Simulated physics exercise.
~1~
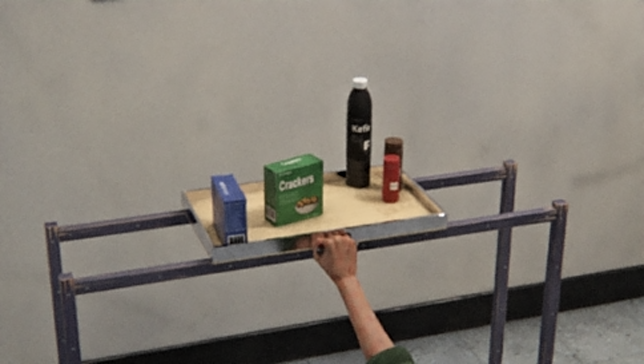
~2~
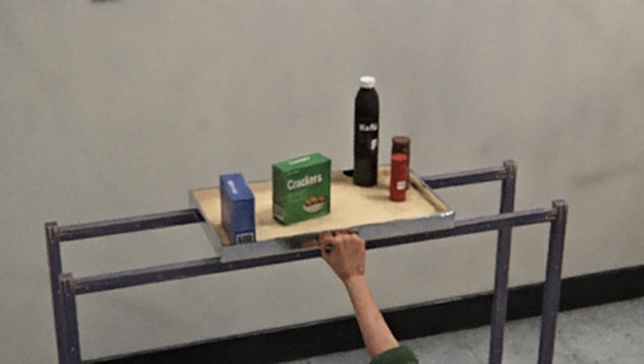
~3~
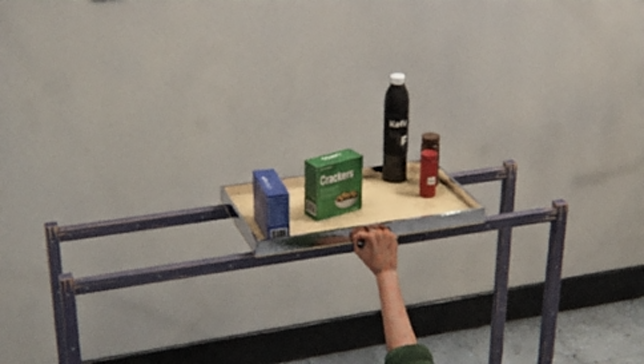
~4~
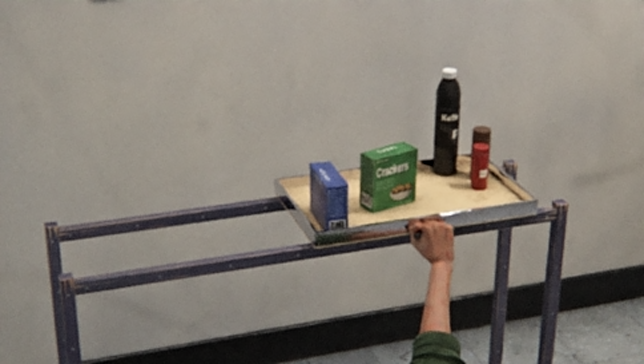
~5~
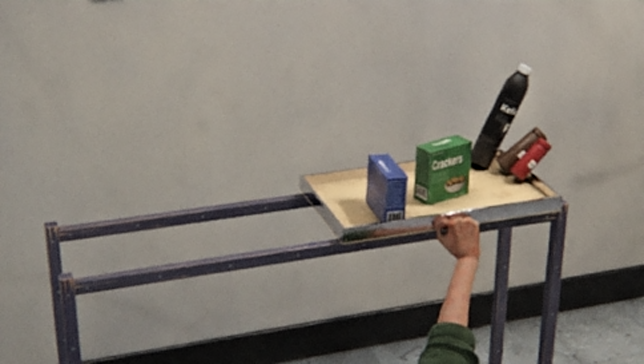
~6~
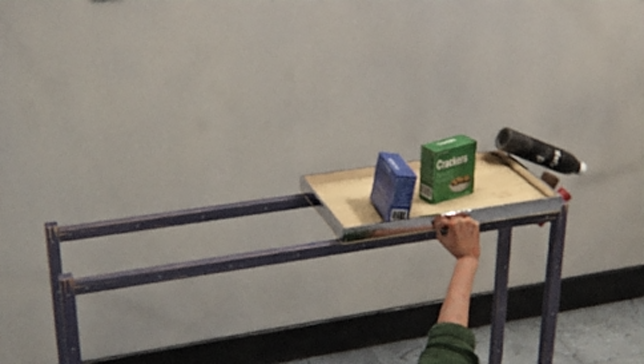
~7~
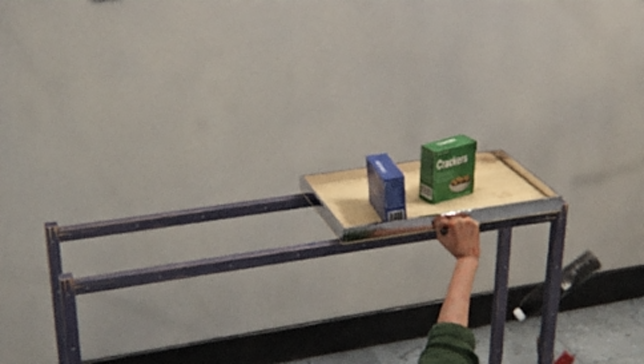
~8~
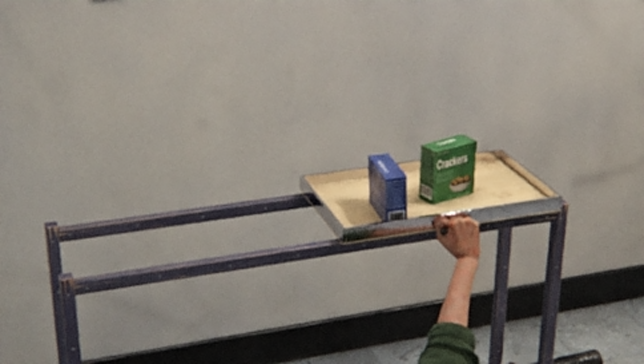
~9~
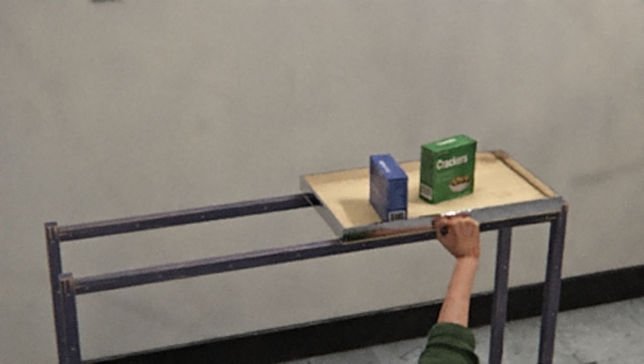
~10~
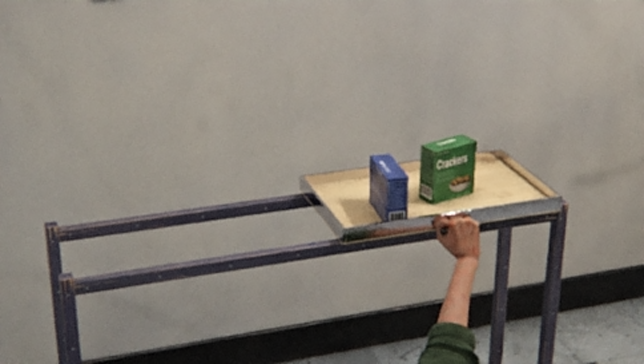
A black bottle and two shakers tumble off a tray a hand slides right; two boxes stay.
